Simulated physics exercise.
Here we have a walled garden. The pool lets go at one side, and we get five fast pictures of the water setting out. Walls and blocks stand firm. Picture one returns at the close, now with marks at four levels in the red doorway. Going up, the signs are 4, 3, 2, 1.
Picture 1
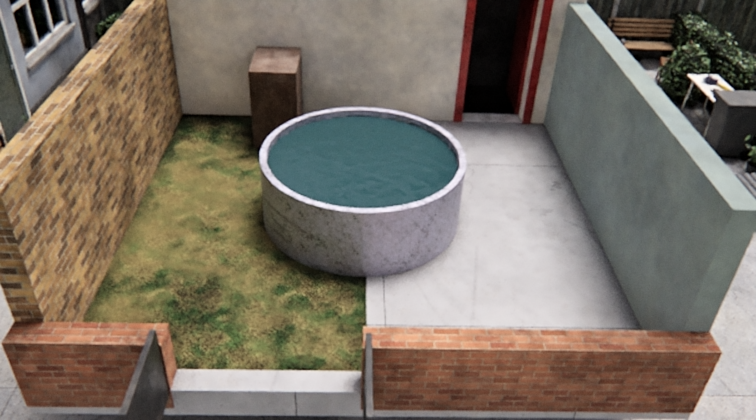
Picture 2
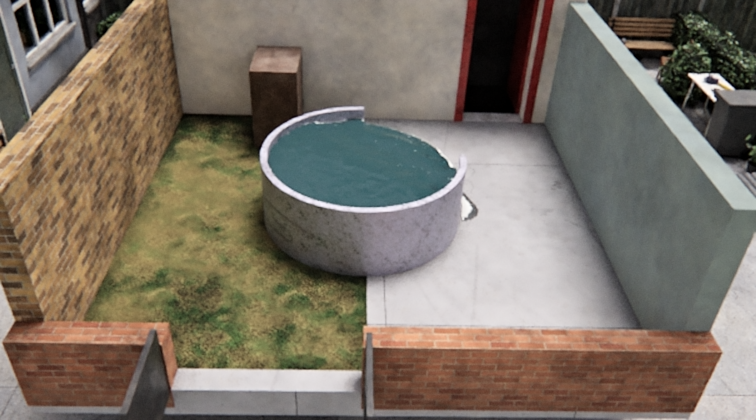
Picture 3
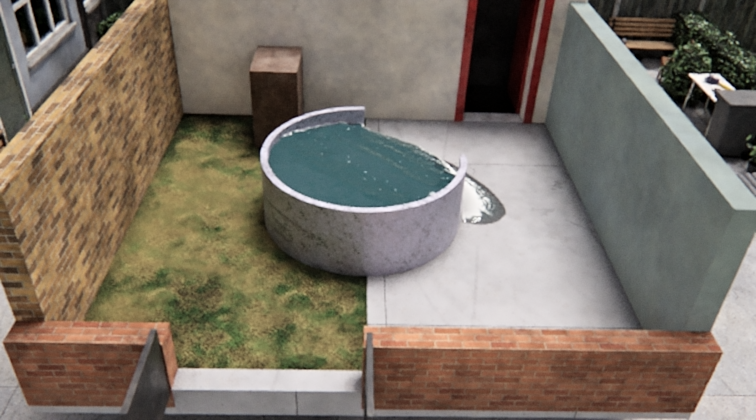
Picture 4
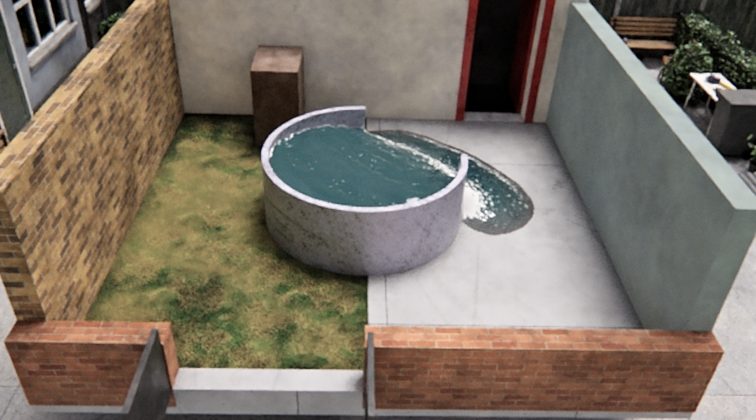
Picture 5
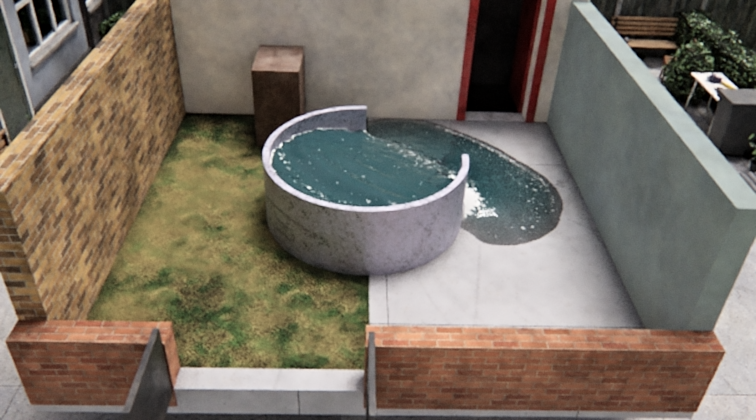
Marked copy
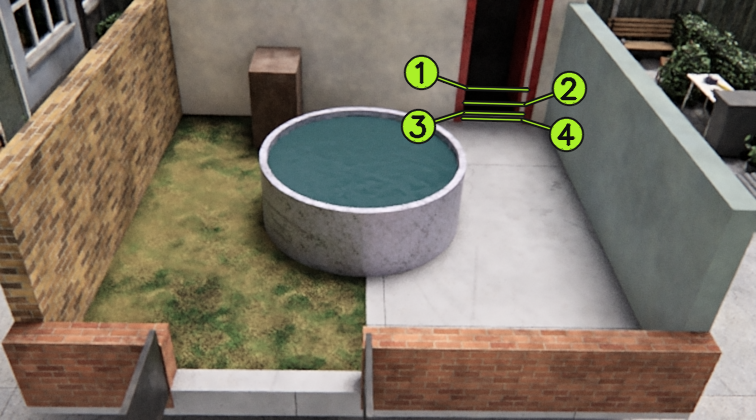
The clip opens on a walled garden, half grass and half paving, with a round stone pool full of still water. A section of the pool's back right wall disappears, and water pours through the gap onto the paving, where a foaming puddle spreads toward the right wall as the pool's level lowers.
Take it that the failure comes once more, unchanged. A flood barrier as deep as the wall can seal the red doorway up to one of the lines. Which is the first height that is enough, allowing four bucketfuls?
Go for 1.
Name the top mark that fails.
That would be 2.
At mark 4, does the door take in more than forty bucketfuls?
Yes.
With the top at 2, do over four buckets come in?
Yes, it does.
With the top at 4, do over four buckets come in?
Yes.
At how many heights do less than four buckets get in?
One.
In lime, 1 at (497, 89); 2 at (494, 103); 3 at (493, 113); 4 at (492, 119); from the bottom up 4, 3, 2, 1.
With 1, a splash gets over, under a bucket.
With 2, about 9 bucketfuls get in.
With 3, dozens of bucketfuls pour in.
With 4, dozens of bucketfuls pour in.
